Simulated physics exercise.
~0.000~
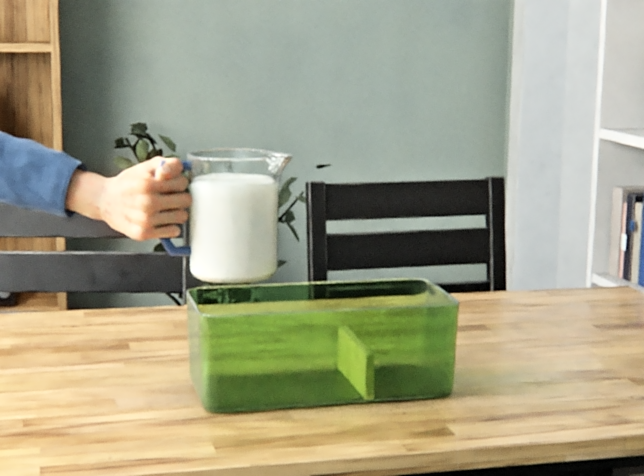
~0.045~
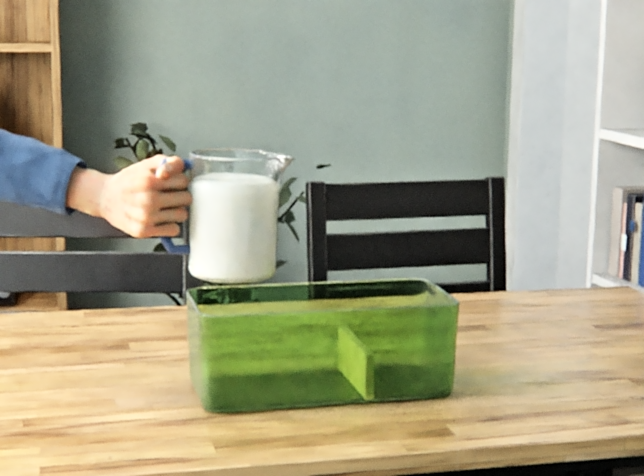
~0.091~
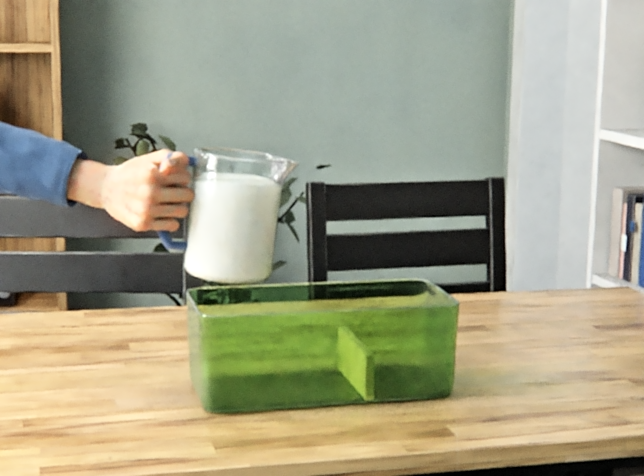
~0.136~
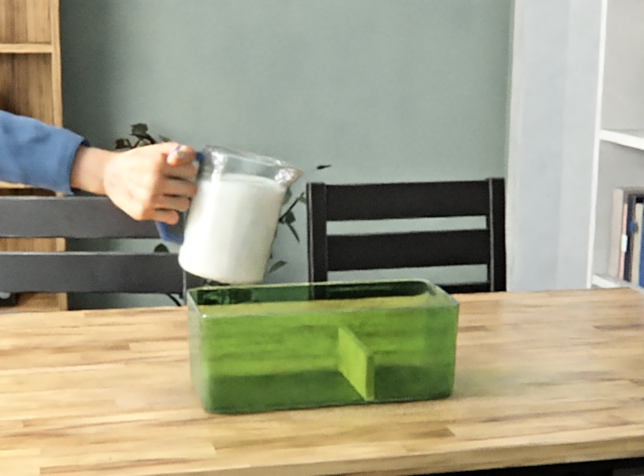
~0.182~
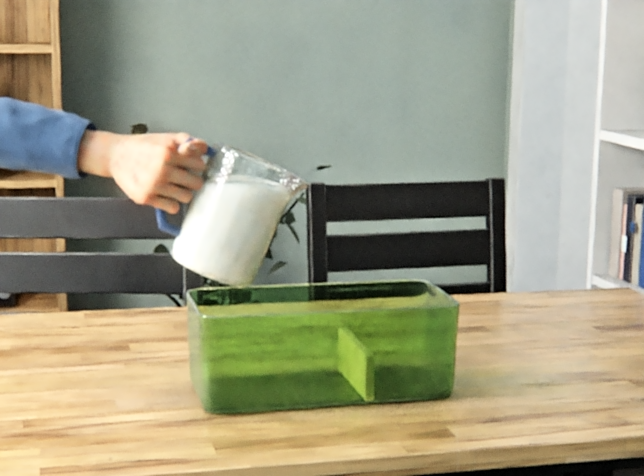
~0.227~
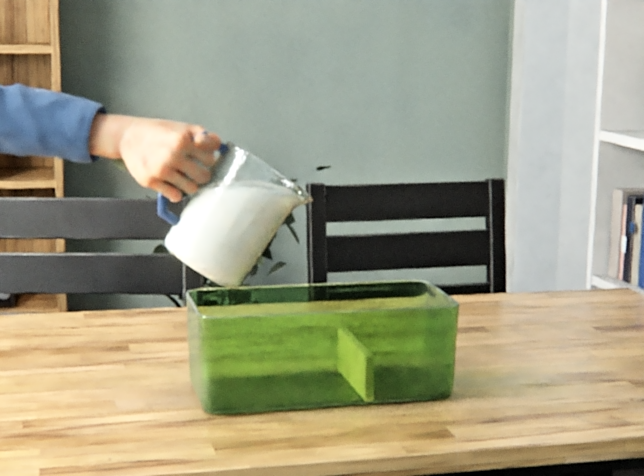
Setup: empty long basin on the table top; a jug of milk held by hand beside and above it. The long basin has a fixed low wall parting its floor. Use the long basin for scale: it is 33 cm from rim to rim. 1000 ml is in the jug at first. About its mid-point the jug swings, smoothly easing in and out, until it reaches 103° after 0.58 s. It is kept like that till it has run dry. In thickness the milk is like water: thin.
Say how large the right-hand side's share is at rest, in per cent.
Its share is roughly 12 per cent.
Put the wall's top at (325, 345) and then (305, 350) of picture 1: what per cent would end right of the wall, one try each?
Result: 75 per cent, then 95 per cent.
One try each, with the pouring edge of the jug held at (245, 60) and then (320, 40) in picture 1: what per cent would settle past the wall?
5 and 65 %.
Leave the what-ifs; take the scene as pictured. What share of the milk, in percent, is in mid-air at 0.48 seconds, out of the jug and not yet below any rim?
Around 16 in a hundred.
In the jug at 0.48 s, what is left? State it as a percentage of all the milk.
68 %.
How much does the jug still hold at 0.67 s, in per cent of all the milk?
Remaining share: Approx. 26 %.
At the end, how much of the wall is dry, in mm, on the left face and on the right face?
On the left it's about 28 mm; on the right, about 50 mm.
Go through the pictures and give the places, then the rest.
In the first frame, it leans 0°; its right rim is at (293, 155); the milk meets the walls at (191, 180) and (275, 178); the long basin's rim runs from (193, 303) to (443, 292); the wall's top is at (355, 341).
In the second frame, it leans 2°; its right rim is at (294, 157); the milk meets the walls at (192, 180) and (275, 179).
In the third frame, it leans 6°; its right rim is at (299, 162); the milk meets the walls at (194, 178) and (278, 181).
In the fourth frame, it leans 13°; its right rim is at (304, 171); the milk meets the walls at (198, 180) and (283, 183).
In the fifth frame, it leans 23°; its right rim is at (310, 184); the milk meets the walls at (191, 206) and (290, 187).
In the sixth frame, it leans 34°; its right rim is at (314, 199); the milk meets the walls at (186, 209) and (301, 194).
Then, 0.48 s in, the tilt is 96° and 68 per cent is still to pour, 11 is left of the wall and 4 right of it.
Then, 0.67 s in, the tilt is 103° and 26 per cent is still to pour, 54 is left of the wall and 7 right of it.
Then, 0.87 s in, the tilt is 103° and 8 per cent is still to pour, 75 is left of the wall and 11 right of it.
Then, 1.08 s in, the tilt is 103° and 1 per cent is still to pour, 84 is left of the wall and 12 right of it.
Finally, 86 per cent lies left of the wall, 12 right of it and 2 outside.
